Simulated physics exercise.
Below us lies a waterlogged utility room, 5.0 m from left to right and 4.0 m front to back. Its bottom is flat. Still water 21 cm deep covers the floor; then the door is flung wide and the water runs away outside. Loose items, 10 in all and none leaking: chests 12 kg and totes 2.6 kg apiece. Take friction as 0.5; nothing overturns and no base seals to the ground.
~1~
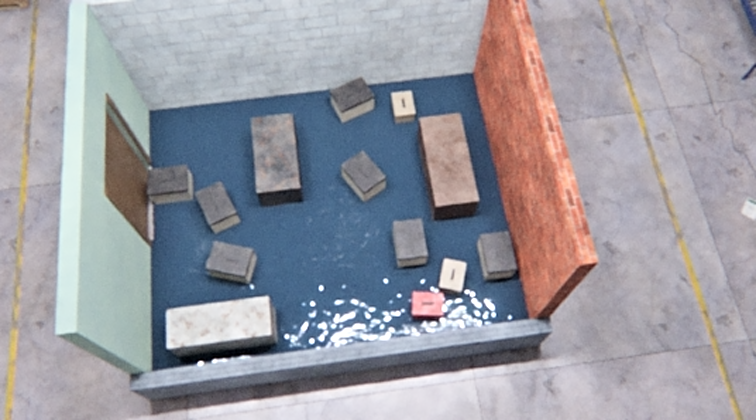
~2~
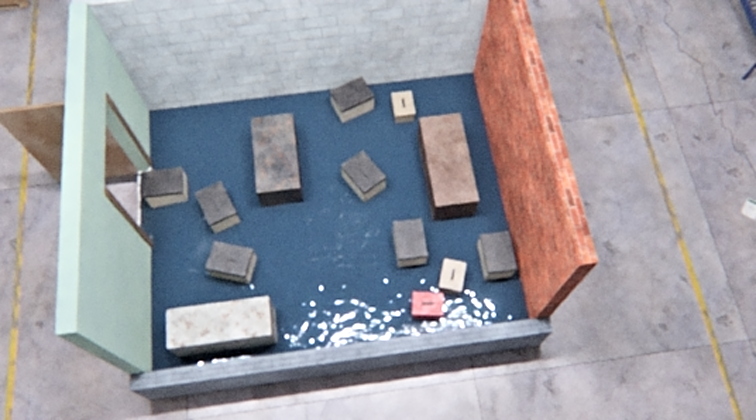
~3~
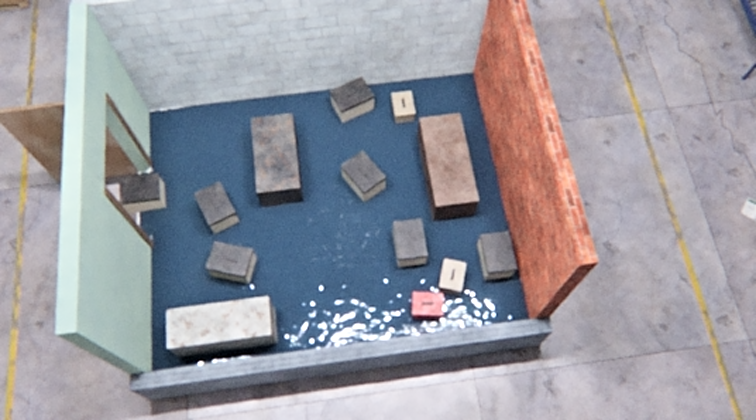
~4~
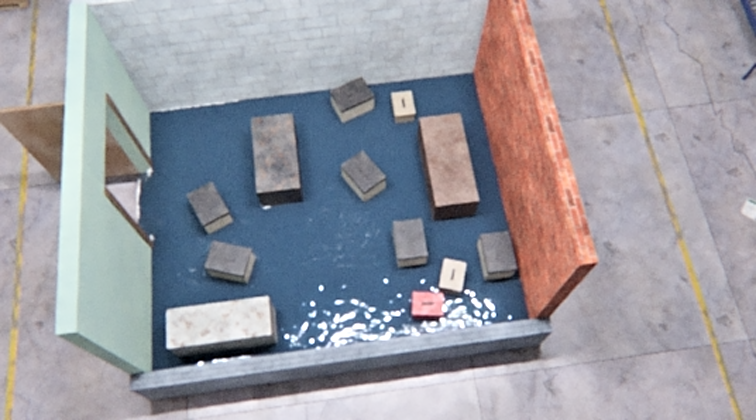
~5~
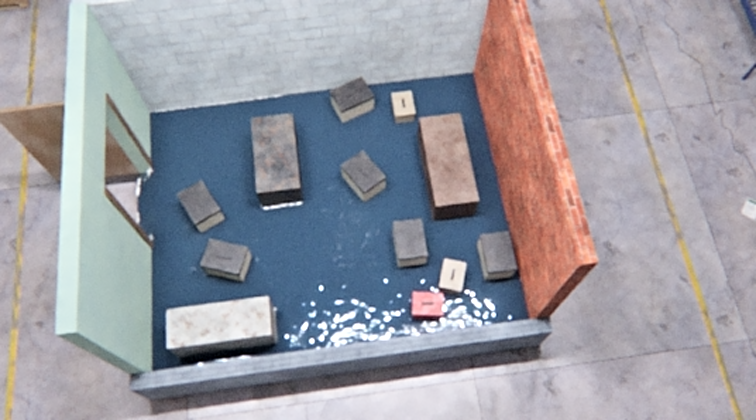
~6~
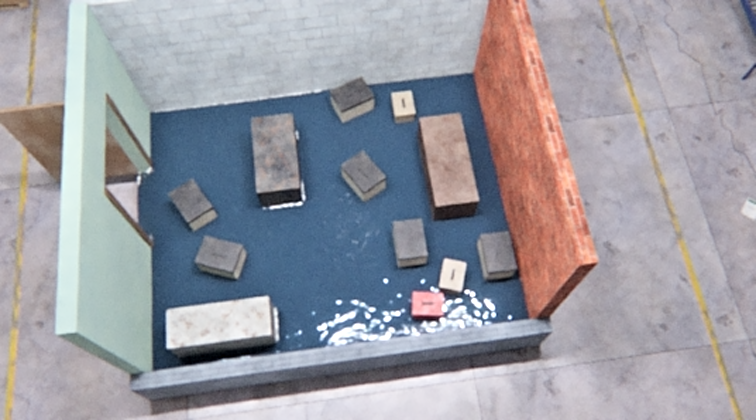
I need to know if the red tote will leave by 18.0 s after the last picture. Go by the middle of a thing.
Red tote remains inside.
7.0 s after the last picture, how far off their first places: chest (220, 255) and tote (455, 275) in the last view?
In turn: Gone out, 40 cm.
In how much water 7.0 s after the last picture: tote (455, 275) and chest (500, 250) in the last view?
Roughly 15 and 16 cm.
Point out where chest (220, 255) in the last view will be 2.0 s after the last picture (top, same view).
Around (183, 235).
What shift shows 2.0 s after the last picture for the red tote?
About 10 cm.
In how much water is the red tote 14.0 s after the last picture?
About 12 cm.
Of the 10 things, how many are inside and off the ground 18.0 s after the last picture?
At that moment 6.
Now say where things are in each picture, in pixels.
The red tote at (428, 304), afloat; about 3820 L in view; 0 of 10 have shifted, in the first frame.
The red tote at (428, 304), afloat; 21 cm deep round most things; 1 of 10 have shifted, in the second frame.
The red tote at (428, 304), afloat; 21 cm deep round most things; 1 of 10 have shifted, in the third frame.
The red tote at (428, 304) floats; 21 cm deep round most things; 2 of 10 have shifted, in the fourth frame.
The red tote at (428, 304) floats; about 3660 L in view; 3 of 10 have shifted, in the fifth frame.
The red tote at (428, 304), afloat; about 3600 L in view; 3 of 10 have shifted, in the sixth frame.
Then, 2.0 s after the last picture the red tote is near (420, 305), 0.1 m from its start, afloat; 2 of 10 are out; 8 afloat.
Then, 7.0 s after the last picture the red tote is near (387, 309), 0.5 m from its start, afloat; 3 of 10 are out; 7 afloat.
Then, 14.0 s after the last picture the red tote is near (345, 311), 1.1 m from its start, afloat; 4 of 10 are out; 6 afloat.
Then, 18.0 s after the last picture the red tote is near (324, 309), 1.4 m from its start, afloat; 4 of 10 are out; 6 afloat.
